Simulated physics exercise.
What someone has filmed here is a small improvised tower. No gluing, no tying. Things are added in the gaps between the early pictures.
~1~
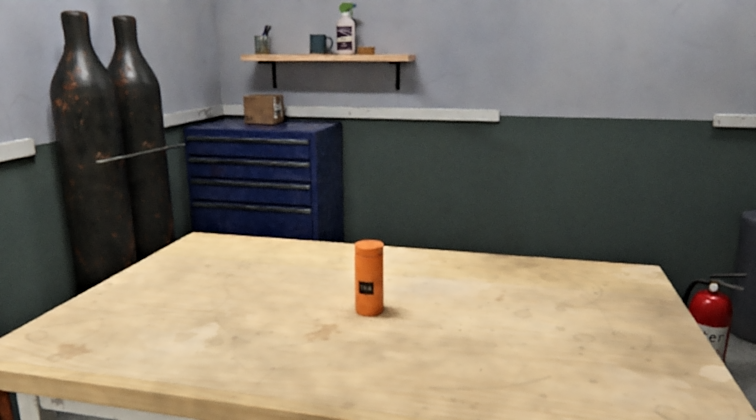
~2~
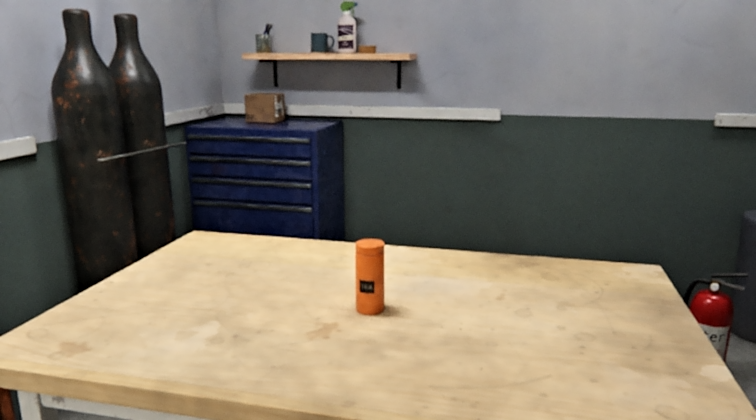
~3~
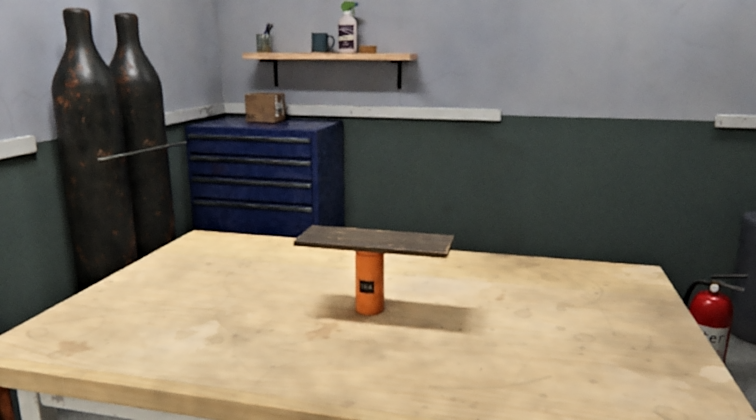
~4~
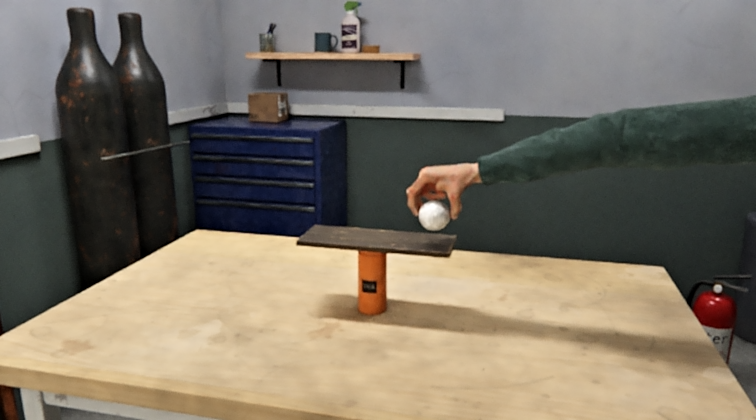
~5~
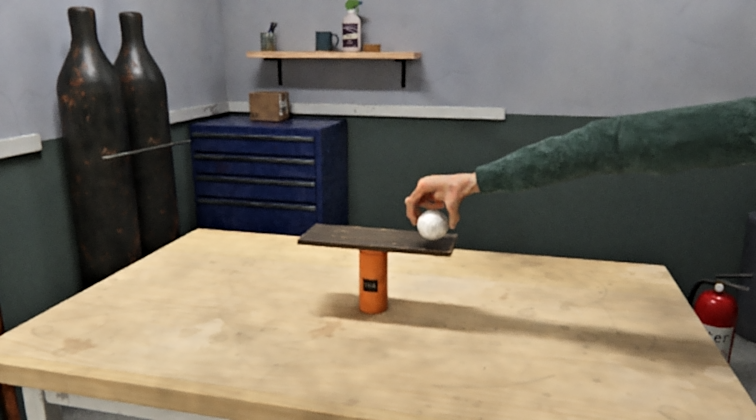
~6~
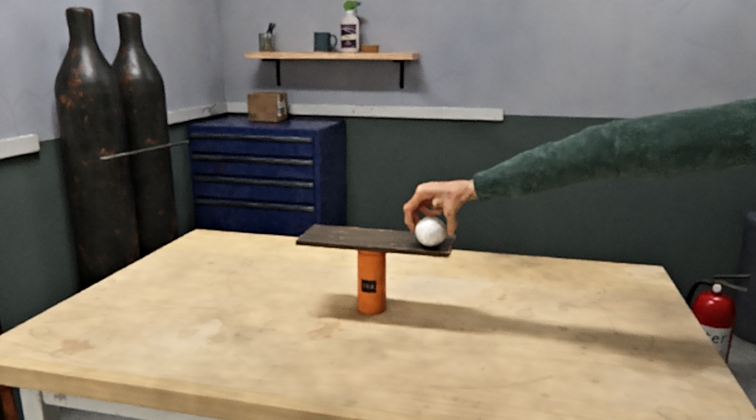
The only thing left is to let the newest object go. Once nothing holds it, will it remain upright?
The stack is going to be upset.
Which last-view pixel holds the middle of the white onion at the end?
End spot: Near (445, 310).
Then, 0.40 s after the last picture, white onion now fallen; black board tipped 48° from how it was.
Then, 0.60 s after the last picture, black board tipped 70° from how it was.
At rest, fallen, white onion; tipped over in the stack, black board; orange jar in place. Seen from the same camera at the end, white onion near (445, 310). The stack gives way.
